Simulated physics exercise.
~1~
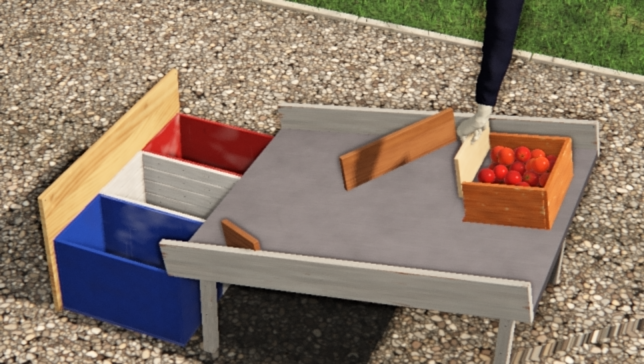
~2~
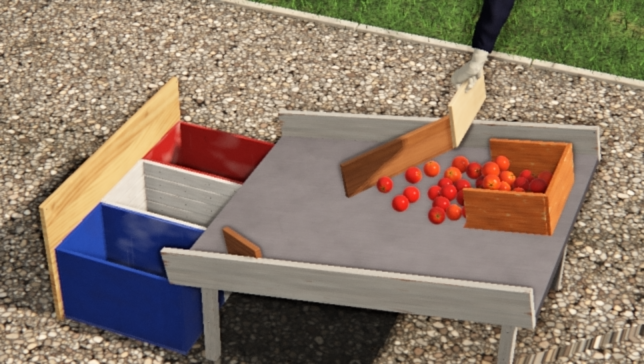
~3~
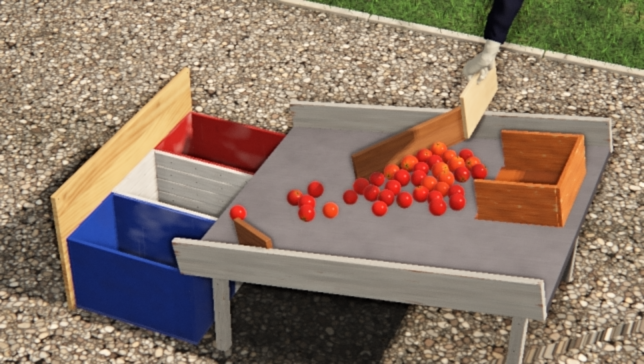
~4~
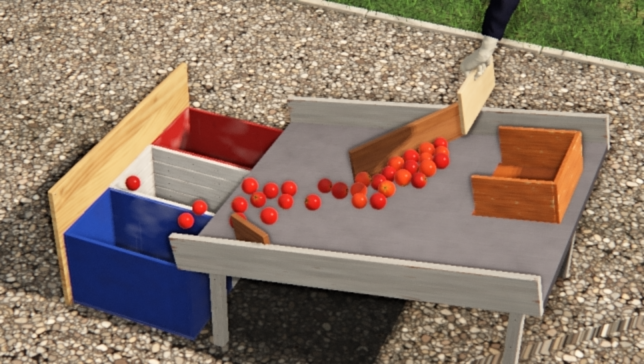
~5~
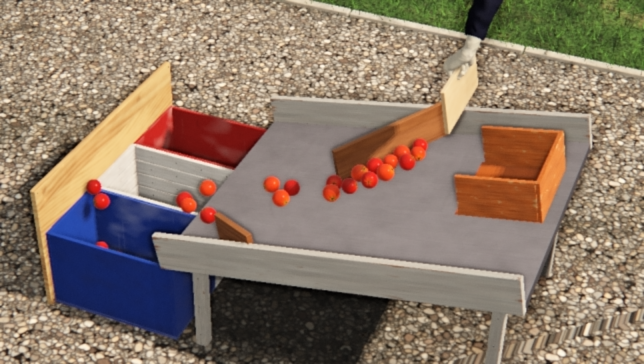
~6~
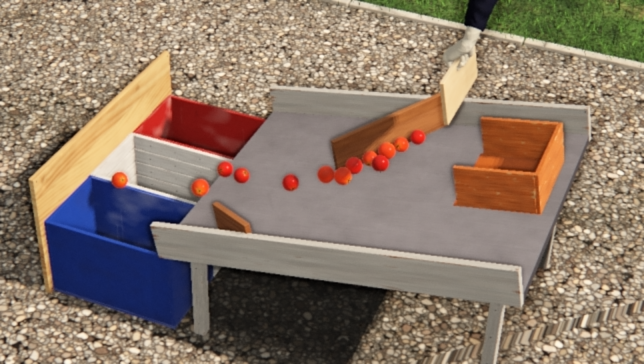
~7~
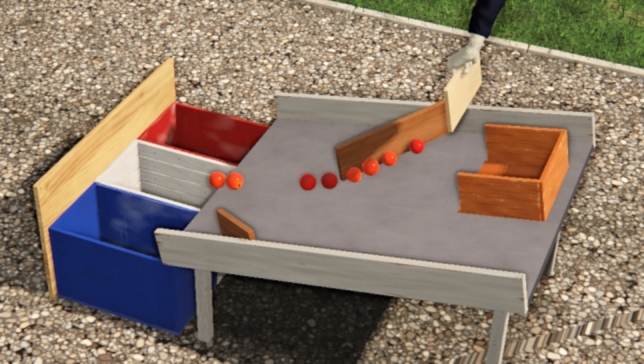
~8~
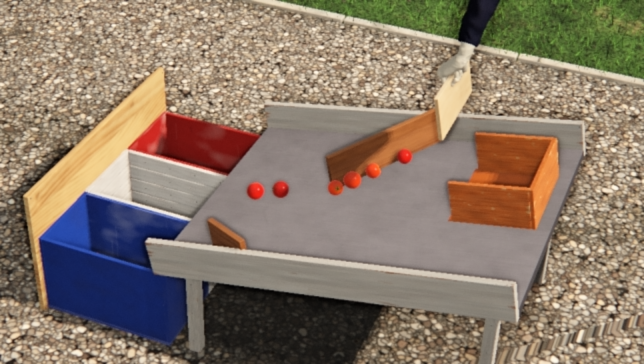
Bright red and orange tomatoes fill an orange wooden pen at the right of a grey sloping table, seen from above on a gravel yard edged with grass. Blue, white and red bins stand at the left, backed by a pale board. A gloved hand lifts the pen's pale gate, and the tomatoes spill out leftward. They bunch along a long brown angled board, then stream past a smaller one. Many drop into the blue and white bins, while the red bin appears to catch none. The flow thins to single file, leaving six tomatoes on the table.
